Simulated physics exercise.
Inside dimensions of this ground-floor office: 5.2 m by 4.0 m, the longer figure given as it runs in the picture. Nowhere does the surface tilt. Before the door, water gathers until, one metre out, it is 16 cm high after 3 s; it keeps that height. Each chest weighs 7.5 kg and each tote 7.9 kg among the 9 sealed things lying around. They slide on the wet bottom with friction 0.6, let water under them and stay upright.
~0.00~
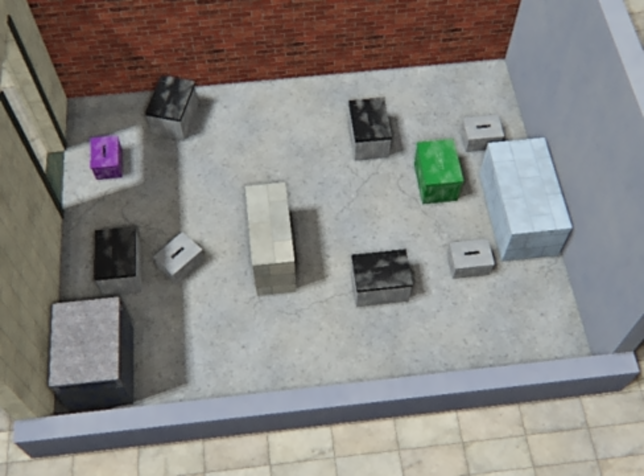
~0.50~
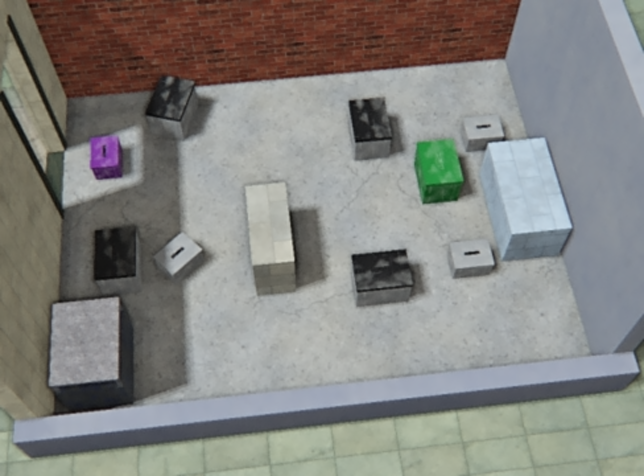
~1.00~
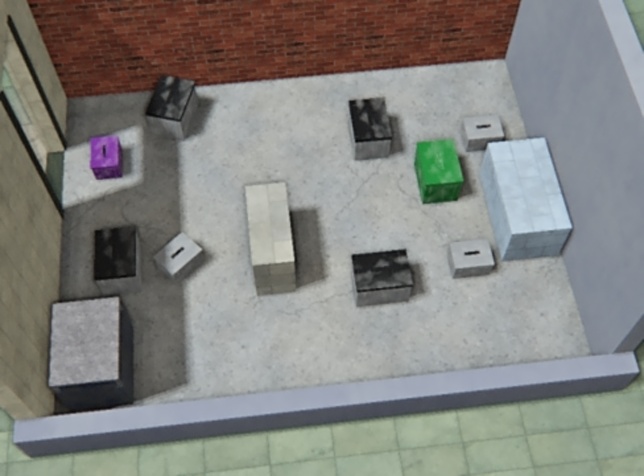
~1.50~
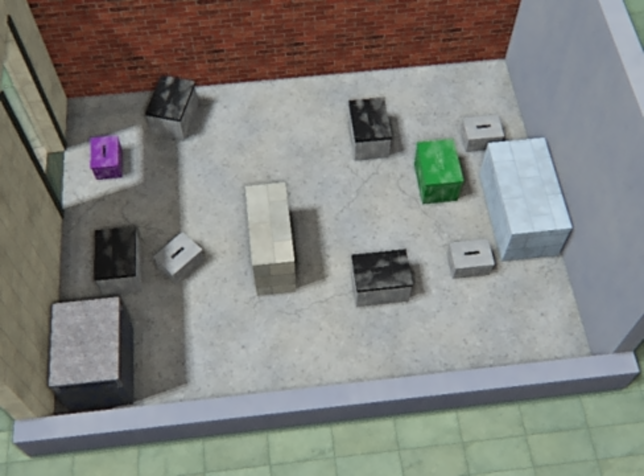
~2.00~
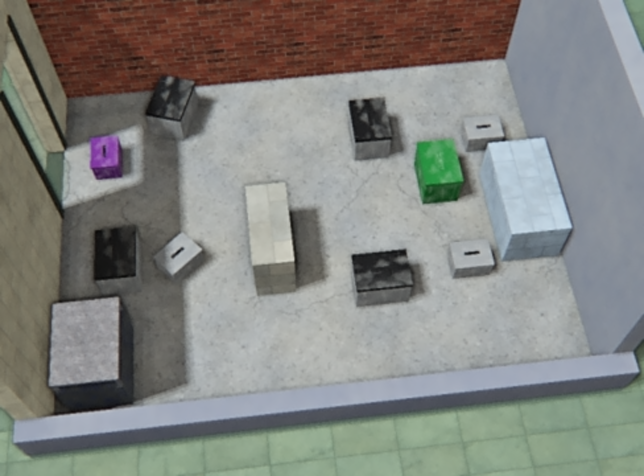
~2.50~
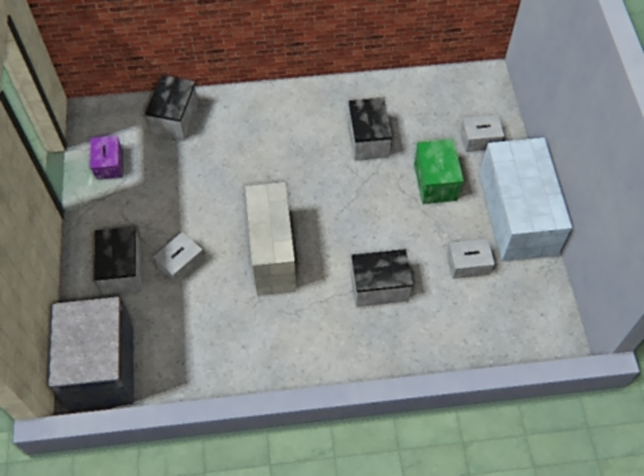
Ground-floor office with purple, green, grey and black boxes standing still as greenish water covers the paving outside and edges in at left.
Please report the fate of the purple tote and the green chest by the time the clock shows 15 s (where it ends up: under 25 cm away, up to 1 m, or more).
Report: Purple tote drifts far off; green chest creeps a bit.
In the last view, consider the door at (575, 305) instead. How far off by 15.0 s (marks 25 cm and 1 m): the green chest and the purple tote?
In that case the green chest would have stayed about where it was and the purple tote would have stayed about where it was.
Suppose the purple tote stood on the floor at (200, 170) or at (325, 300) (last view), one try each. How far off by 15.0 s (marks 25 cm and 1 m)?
Results in order: It covers a small distance; it remains near its start.
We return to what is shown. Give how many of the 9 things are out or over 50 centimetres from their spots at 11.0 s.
Count then: 3.
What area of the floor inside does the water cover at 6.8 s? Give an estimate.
I'd put it close to 12.0 m2.
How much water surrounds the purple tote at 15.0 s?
Close to 5 centimetres.
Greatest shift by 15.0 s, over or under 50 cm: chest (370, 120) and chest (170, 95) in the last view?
Beyond, beyond.
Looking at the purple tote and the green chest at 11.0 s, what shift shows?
About 140 and 20 cm by then.
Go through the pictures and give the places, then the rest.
The first frame shows the purple tote at (104, 152) rests on the ground; the green chest at (440, 161) rests on the ground; water covers 0.0 m2; 0 of 9 have shifted.
The second frame shows the purple tote at (104, 152), on the bottom; the green chest at (440, 161), on the bottom; water covers 0.0 m2; 0 of 9 have shifted.
The third frame shows the purple tote at (104, 152), on the bottom; the green chest at (440, 161), on the bottom; water covers 0.0 m2; 0 of 9 have shifted.
The fourth frame shows the purple tote at (104, 152) rests on the ground; the green chest at (440, 161) rests on the ground; water covers 0.0 m2; 0 of 9 have shifted.
The fifth frame shows the purple tote at (104, 152) rests on the ground; the green chest at (440, 161) rests on the ground; water covers 0.0 m2; 0 of 9 have shifted.
The sixth frame shows the purple tote at (104, 152), on the bottom; the green chest at (440, 161) rests on the ground; 0.3 m2 under water; 0 of 9 have shifted.
After 3.5 s the purple tote is near (136, 146), 0.3 m from its start, aground; the green chest is near (440, 161), 0.0 m from its start, aground; 0 afloat.
After 6.8 s the purple tote is near (217, 137), 1.2 m from its start, aground; the green chest is near (440, 161), 0.0 m from its start, aground; 0 afloat.
After 11.0 s the purple tote is near (233, 132), 1.4 m from its start, aground; the green chest is near (462, 159), 0.2 m from its start, afloat; 3 afloat.
After 15.0 s the purple tote is near (256, 128), 1.7 m from its start, aground; the green chest is near (461, 205), 0.6 m from its start, afloat; 5 afloat.
